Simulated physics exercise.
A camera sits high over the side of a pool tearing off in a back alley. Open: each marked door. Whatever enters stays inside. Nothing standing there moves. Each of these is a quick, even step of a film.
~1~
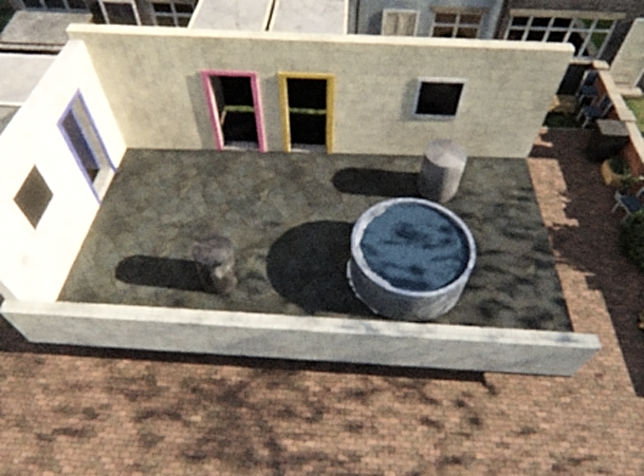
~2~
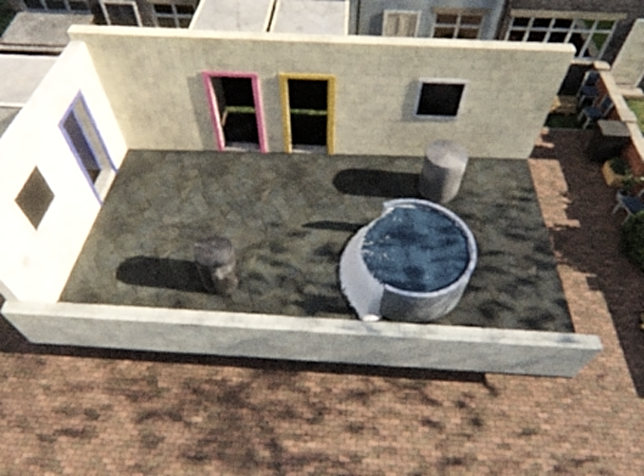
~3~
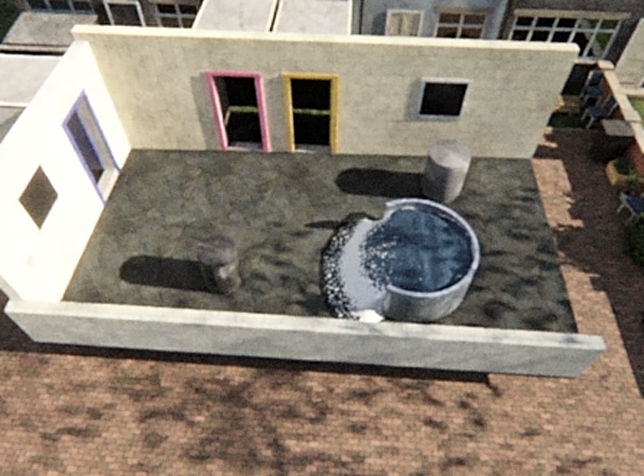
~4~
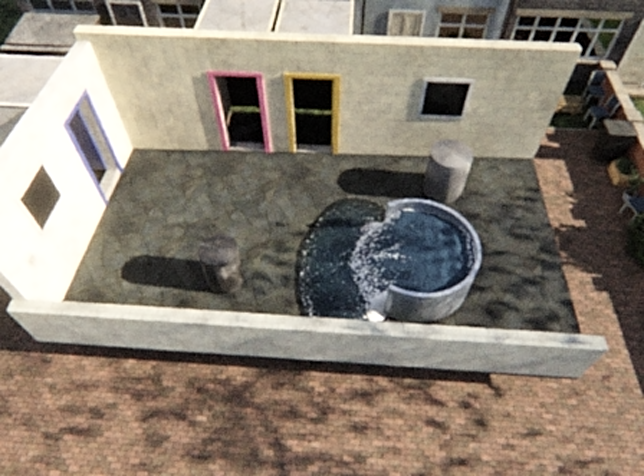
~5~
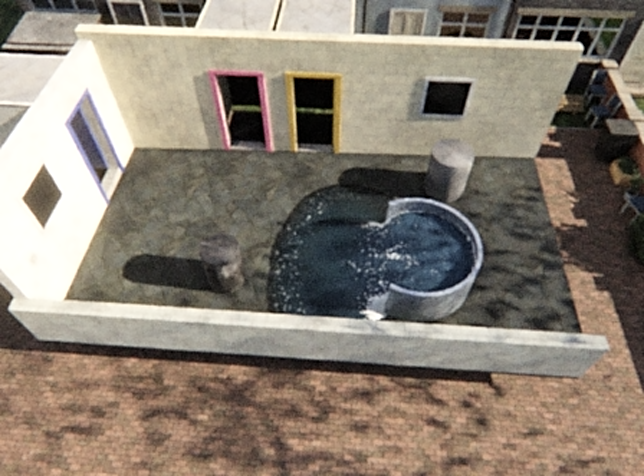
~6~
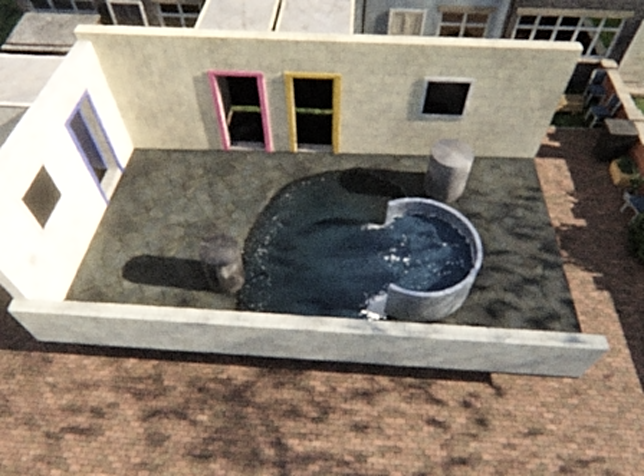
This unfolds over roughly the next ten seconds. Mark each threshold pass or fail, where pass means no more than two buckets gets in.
Yellow door - fail; pink door - fail; blue door - fail.
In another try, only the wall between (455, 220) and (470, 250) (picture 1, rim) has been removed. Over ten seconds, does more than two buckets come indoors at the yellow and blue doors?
Note: Yellow door misses the line, blue door misses the line.
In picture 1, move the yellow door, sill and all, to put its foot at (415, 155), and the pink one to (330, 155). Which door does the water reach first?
First: The one in pink.
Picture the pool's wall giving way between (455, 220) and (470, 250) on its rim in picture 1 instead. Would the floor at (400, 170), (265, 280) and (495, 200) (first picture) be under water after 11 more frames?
So that's left bare for the first, left bare for the second and waterlogged for the third.
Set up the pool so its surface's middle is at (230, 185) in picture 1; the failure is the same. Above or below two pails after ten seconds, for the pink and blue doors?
My reading is that the pink remains below the mark while the blue tops the mark.
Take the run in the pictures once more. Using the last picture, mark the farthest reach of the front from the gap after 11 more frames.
Point: (132, 151) in the last picture's pixels.
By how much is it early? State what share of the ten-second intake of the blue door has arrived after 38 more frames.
Share by then: 100 in a hundred.
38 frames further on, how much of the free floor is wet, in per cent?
I'd estimate some 60 per cent.
A moment on, water covers 50 % of the floor; the yellow door under two buckets in, the pink door wet at the sill, nothing in, the blue door not reached.
Next, water covers 65 % of the floor; the yellow door over two buckets in, the pink door under two buckets in, the blue door wet at the sill, nothing in.
Then, water covers 65 % of the floor; the yellow door over two buckets in, the pink door under two buckets in, the blue door over two buckets in.
Later, water covers 60 % of the floor; the yellow door over two buckets in, the pink door over two buckets in, the blue door far over two buckets in.
In the end, water covers 75 % of the floor; the yellow door over two buckets in, the pink door over two buckets in, the blue door far over two buckets in.
